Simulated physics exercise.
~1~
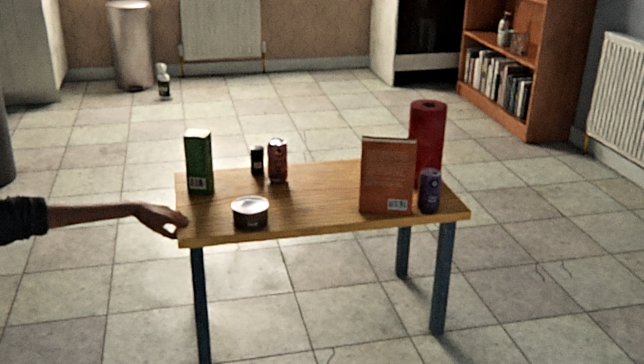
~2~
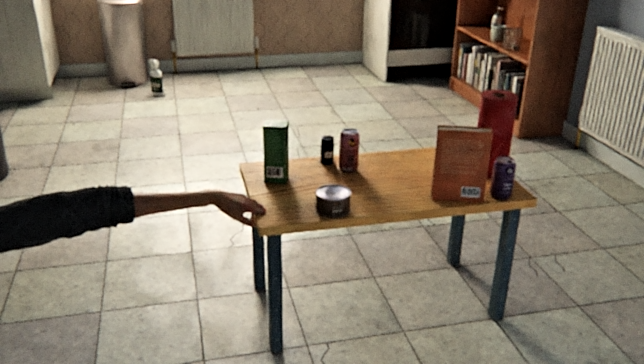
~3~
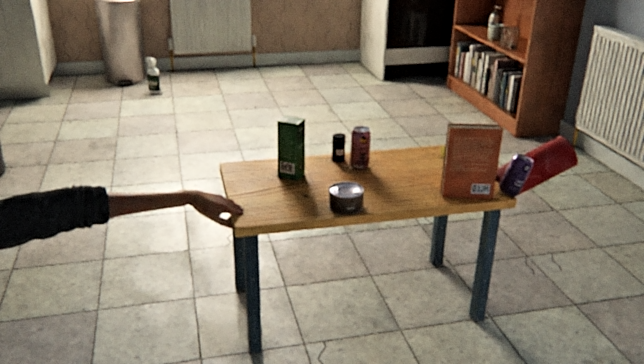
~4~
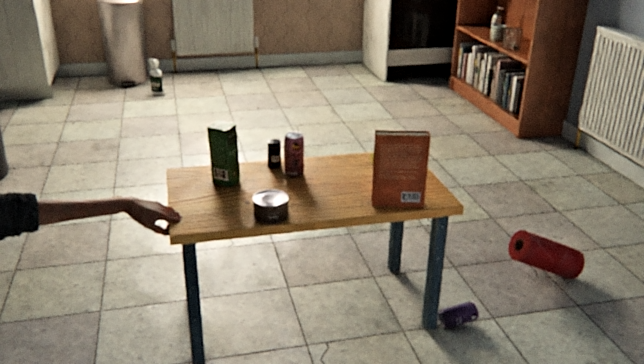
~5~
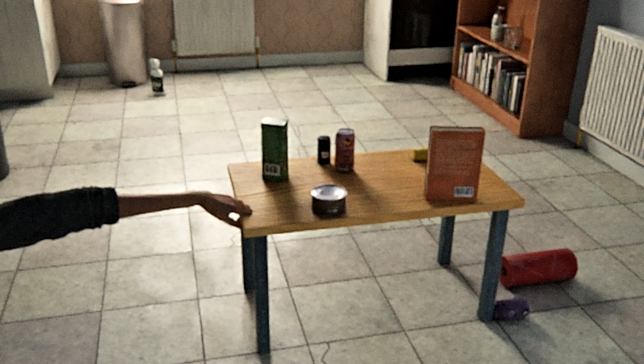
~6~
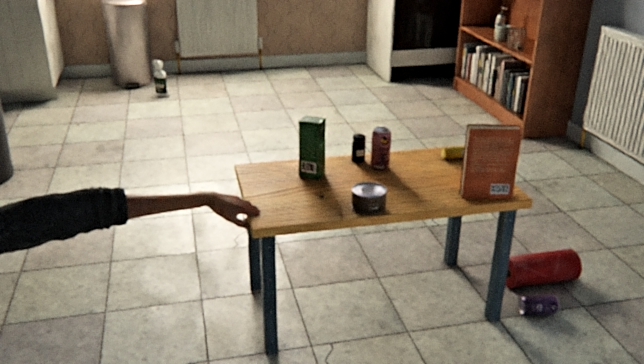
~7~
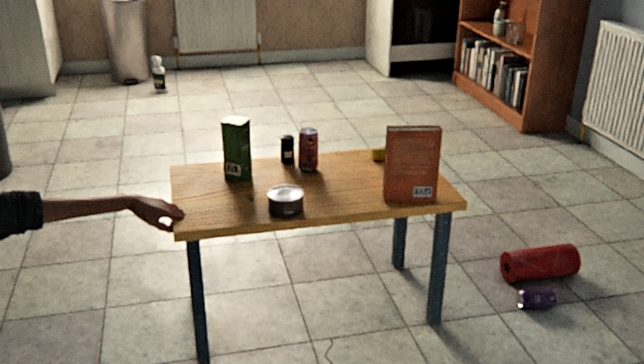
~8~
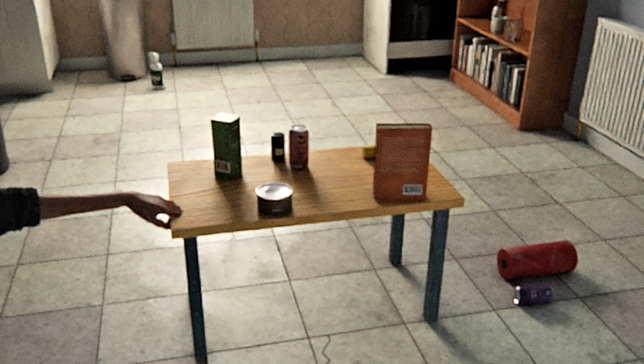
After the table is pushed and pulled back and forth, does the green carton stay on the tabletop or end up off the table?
The green carton stays on the tabletop, still standing upright at the end.
